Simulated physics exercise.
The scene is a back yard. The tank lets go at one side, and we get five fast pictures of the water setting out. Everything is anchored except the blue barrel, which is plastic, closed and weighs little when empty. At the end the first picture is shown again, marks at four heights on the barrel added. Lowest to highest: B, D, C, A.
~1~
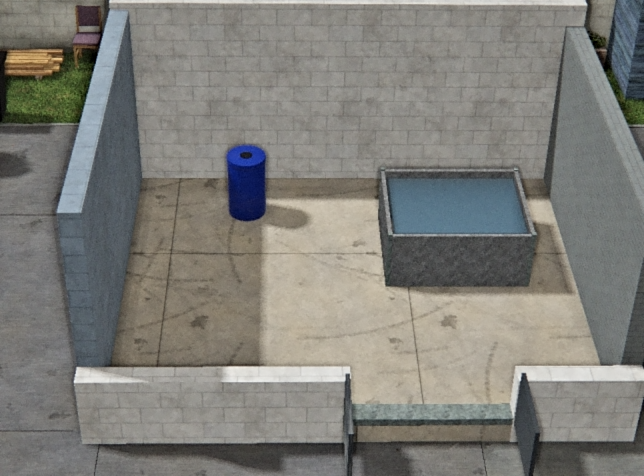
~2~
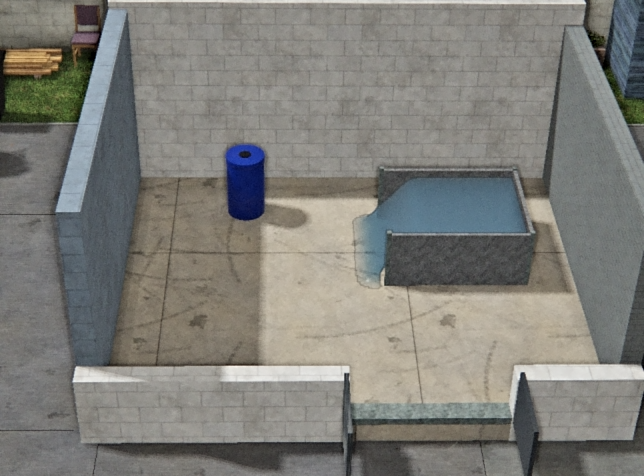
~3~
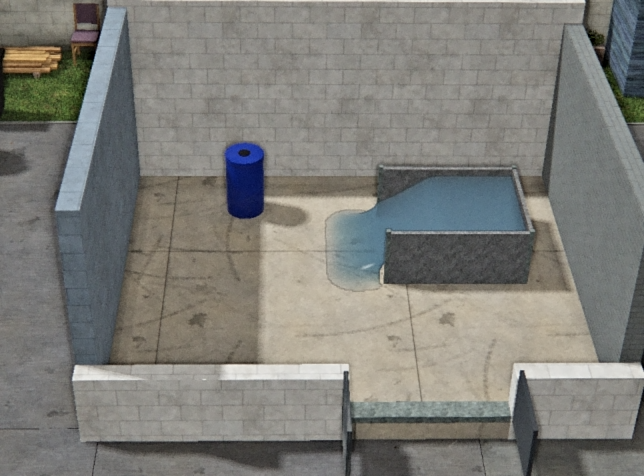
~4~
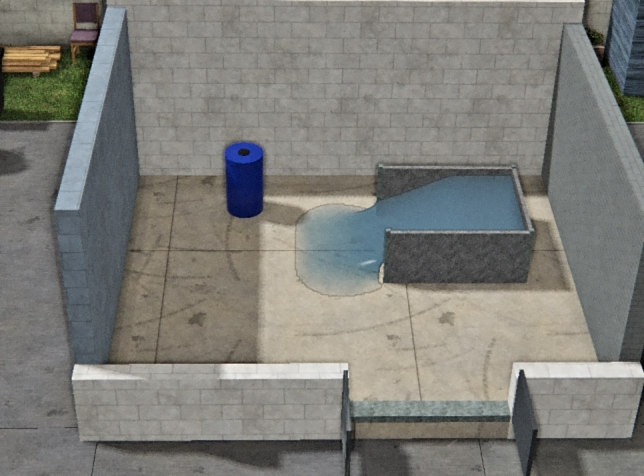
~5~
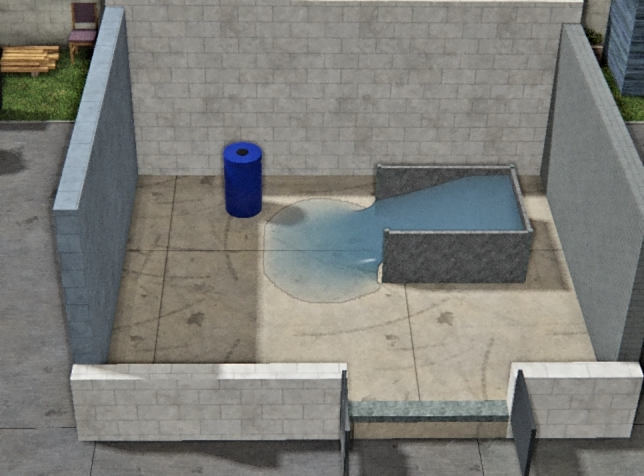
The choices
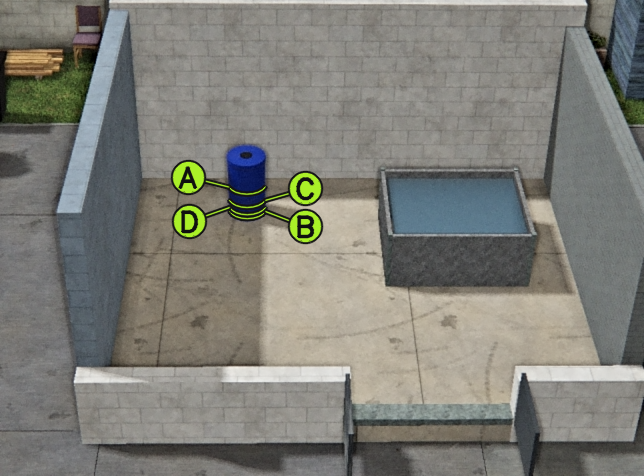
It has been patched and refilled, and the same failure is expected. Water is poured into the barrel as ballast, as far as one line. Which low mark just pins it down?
A is the one.
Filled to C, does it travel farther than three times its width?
No.
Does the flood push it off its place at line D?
Yes.
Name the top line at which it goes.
C it is.
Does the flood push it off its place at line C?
Yes, it does.
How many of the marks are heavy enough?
One.
On the marked copy, A at (246, 194); B at (247, 218); C at (247, 207); D at (247, 214); from the bottom up B, D, C, A.
If A is chosen, it does not move.
If B is chosen, it is pushed about 3 times its own width away.
If C is chosen, it is pushed about its own width away.
If D is chosen, it is pushed about twice its own width away.
